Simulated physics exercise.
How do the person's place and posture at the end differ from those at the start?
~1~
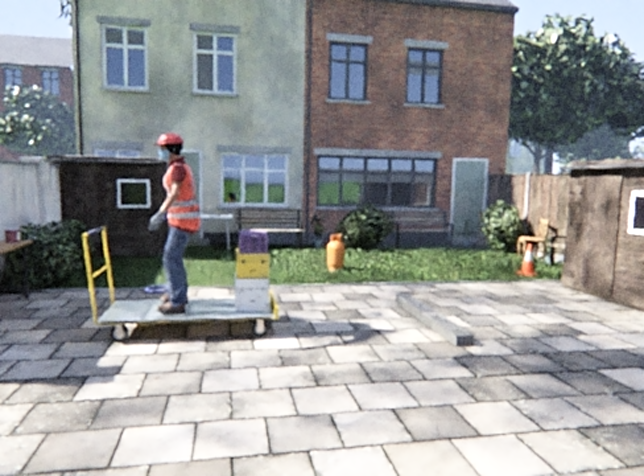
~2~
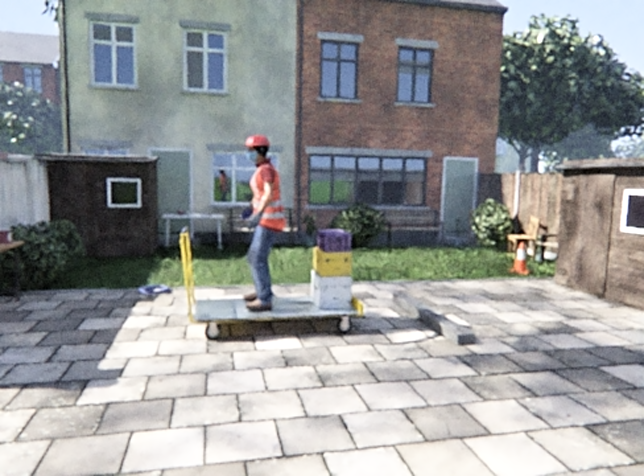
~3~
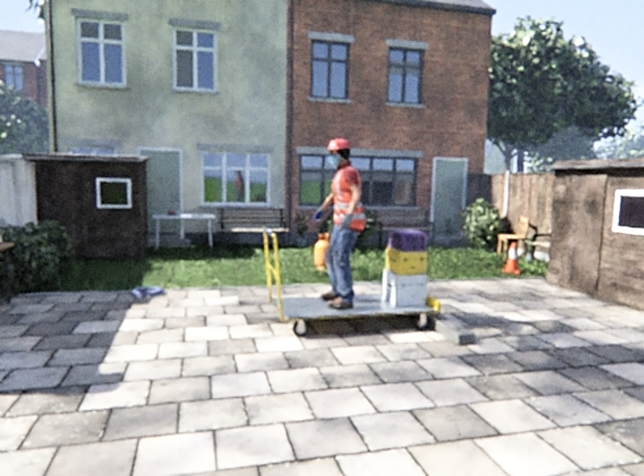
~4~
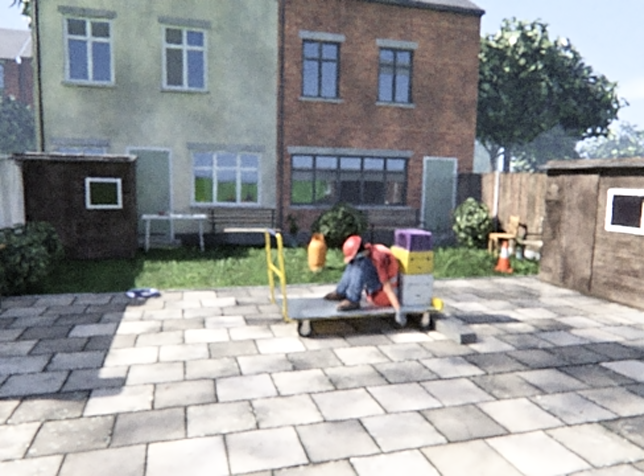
At the start the person stands upright on the trolley in the left part of the yard. At the end the person is farther right, folded down low on the deck beside the stacked boxes, with the trolley at the kerb.
